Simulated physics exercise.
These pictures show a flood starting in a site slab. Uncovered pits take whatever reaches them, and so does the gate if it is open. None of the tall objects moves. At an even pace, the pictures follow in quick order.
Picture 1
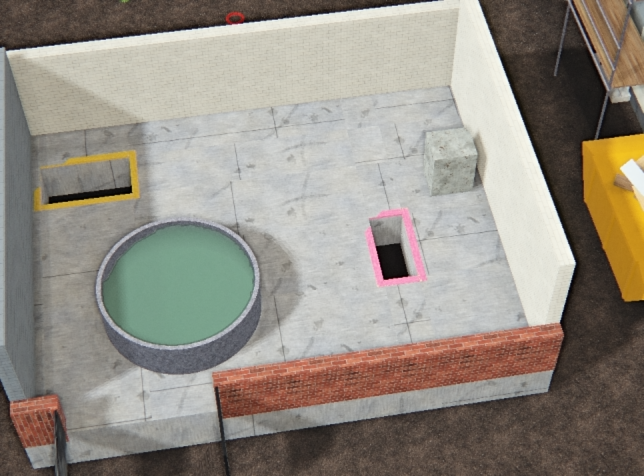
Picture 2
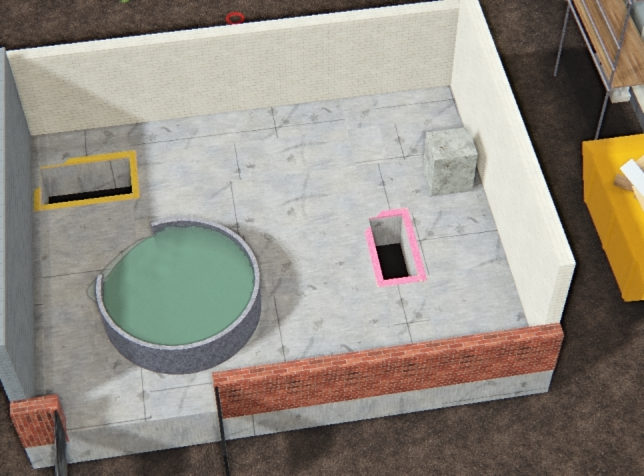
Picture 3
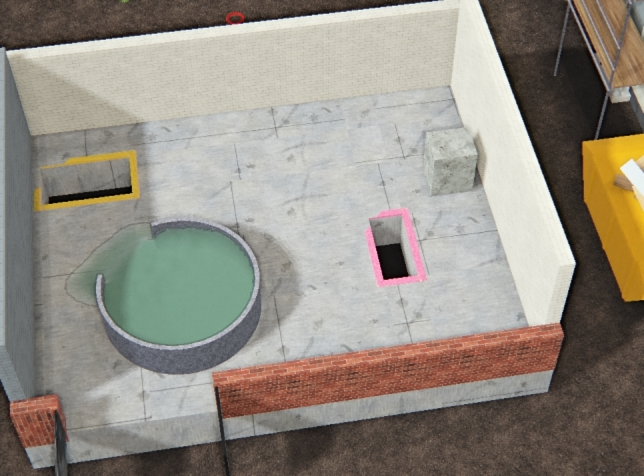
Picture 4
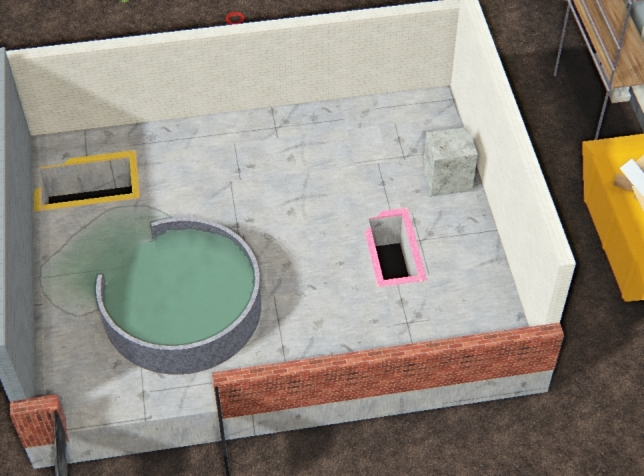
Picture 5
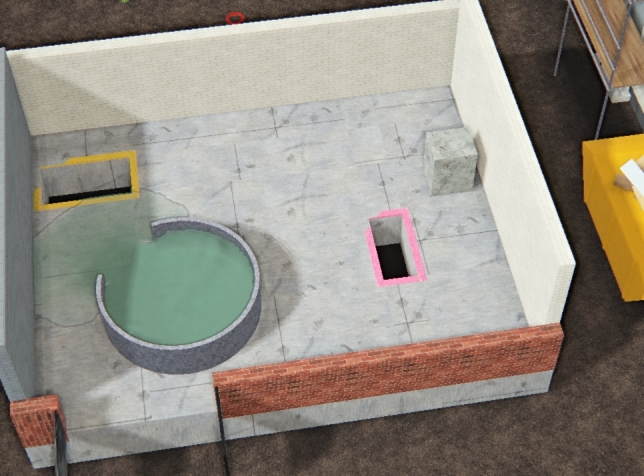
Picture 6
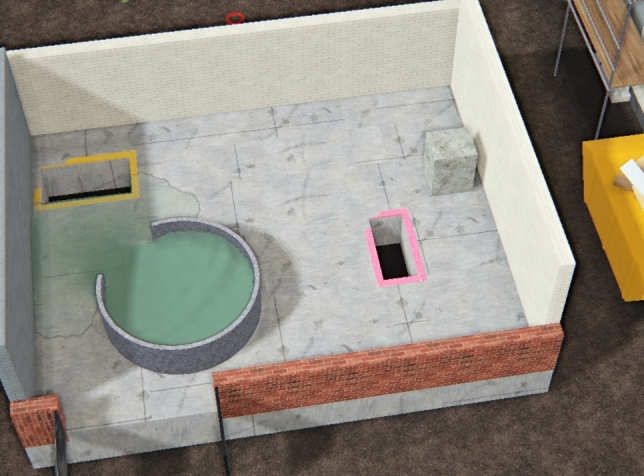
On a walled site slab, a round tank of green liquid opens at its upper left side, a murky sheet spreading outward.
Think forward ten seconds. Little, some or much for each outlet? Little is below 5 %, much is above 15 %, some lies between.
The gate gets some. The yellow pit gets much. The pink pit gets little.
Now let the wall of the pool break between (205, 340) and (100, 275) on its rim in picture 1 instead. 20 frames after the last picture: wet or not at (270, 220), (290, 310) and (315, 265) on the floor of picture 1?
First point spared, second point spared, third point spared.
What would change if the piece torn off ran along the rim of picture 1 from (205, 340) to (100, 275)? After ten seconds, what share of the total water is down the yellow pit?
Yellow: 12 %.
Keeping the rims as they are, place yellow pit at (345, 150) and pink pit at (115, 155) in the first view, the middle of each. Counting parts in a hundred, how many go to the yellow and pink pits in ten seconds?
Yellow share 0%, pink share 55%.
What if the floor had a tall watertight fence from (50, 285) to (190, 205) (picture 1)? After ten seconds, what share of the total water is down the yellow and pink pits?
Approximate split, yellow: 6 in a hundred; pink: 4 in a hundred.
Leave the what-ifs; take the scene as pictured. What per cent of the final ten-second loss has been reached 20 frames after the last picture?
My figure: 50 percent.
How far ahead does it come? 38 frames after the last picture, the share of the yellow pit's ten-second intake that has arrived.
My estimate is close to 80 per cent.
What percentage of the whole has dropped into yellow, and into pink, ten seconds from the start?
Shares, in order: 64 % and 0 %.
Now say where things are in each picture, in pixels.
The round tank at (178, 284) is whole and still, in the first frame.
The front is at a hidden place, out from the gap on the round tank's far side, in the second frame.
The front is at a hidden place, out from the gap on the round tank's far side, in the third frame.
The front is at (45, 271), out from the gap on the round tank's far side, in the fourth frame.
The front is at (88, 200), out from the gap on the round tank's far side, in the fifth frame.
The front is at (33, 209), out from the gap on the round tank's far side, in the sixth frame.
A moment on, water covers 15 % of the floor; the gate 0 %, the yellow pit 7 %, the pink pit 0 %.
Next, water covers 20 % of the floor; the gate 0 %, the yellow pit 19 %, the pink pit 0 %.
Then, water covers 25 % of the floor; the gate 1 %, the yellow pit 35 %, the pink pit 0 %.
Later, water covers 30 % of the floor; the gate 5 %, the yellow pit 51 %, the pink pit 0 %.
In the end, water covers 25 % of the floor; the gate 8 %, the yellow pit 63 %, the pink pit 0 %.
